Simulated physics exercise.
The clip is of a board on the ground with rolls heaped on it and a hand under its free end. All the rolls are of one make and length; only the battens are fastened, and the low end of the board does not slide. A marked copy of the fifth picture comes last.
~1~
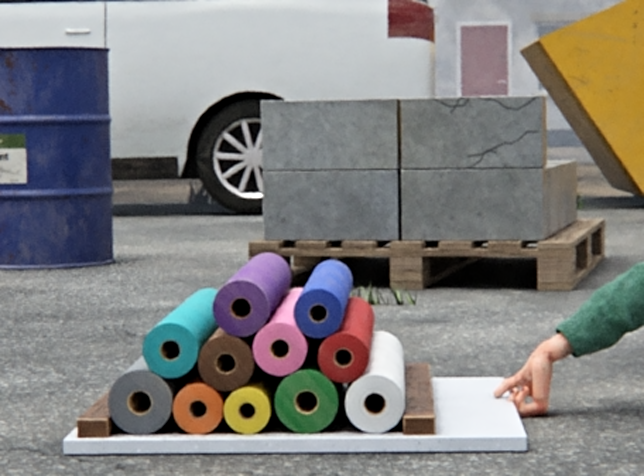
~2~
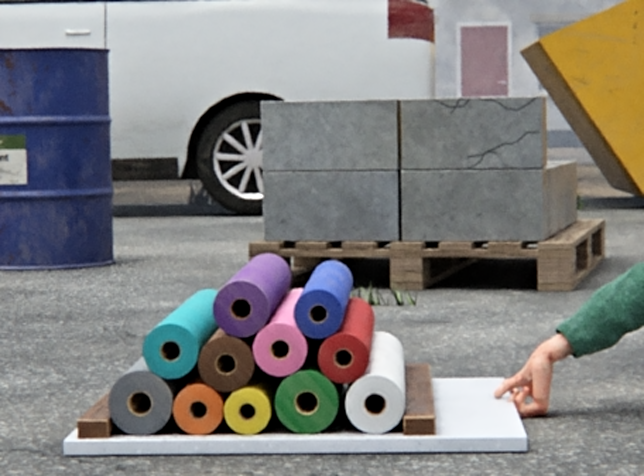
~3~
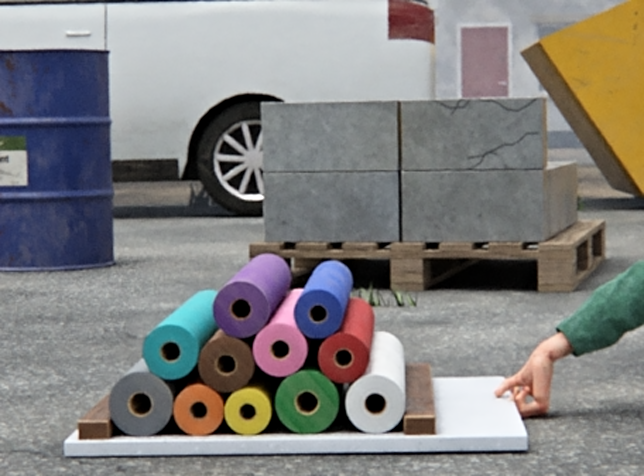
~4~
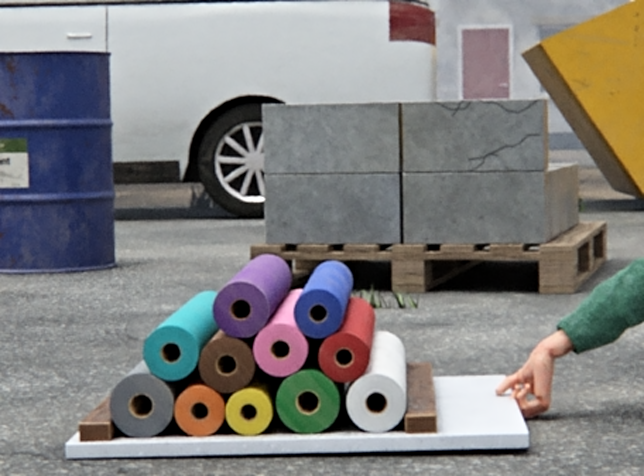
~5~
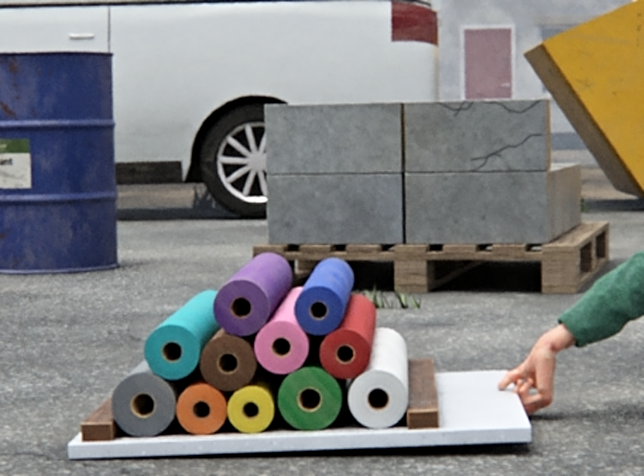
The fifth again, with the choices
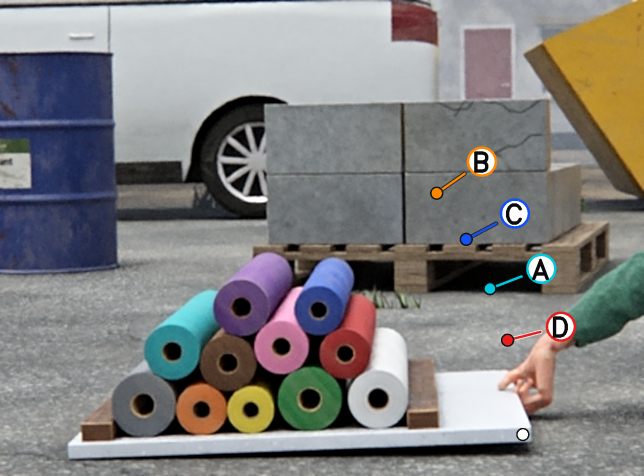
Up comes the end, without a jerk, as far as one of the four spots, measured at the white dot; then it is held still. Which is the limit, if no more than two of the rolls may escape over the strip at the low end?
The last mark within the limit is A.
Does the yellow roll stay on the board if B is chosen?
Yes.
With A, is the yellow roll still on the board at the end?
Yes.
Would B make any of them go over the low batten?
Yes, at B.
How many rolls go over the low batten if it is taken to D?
At D the number is none.
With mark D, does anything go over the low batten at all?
At D: No.
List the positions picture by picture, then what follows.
In the first picture, grey roll (140, 402); yellow roll (247, 411).
In the second picture, yellow roll (248, 412); green roll (307, 402).
In the third picture, board (305, 404); white roll (375, 404); red roll (343, 358).
In the fourth picture, board (306, 404); grey roll (142, 405).
In the fifth picture, board (308, 402); grey roll (144, 405).
On the marked copy, A at (490, 289); B at (437, 193); C at (466, 239); D at (507, 340); the white dot at (523, 435).
With A. Early on, board at 14°.
Further on, board at 20°.
At the end, board at 20°, two over the low batten (turquoise, purple).
As for the rest, B five over the low batten; C five over the low batten; D none over the low batten.
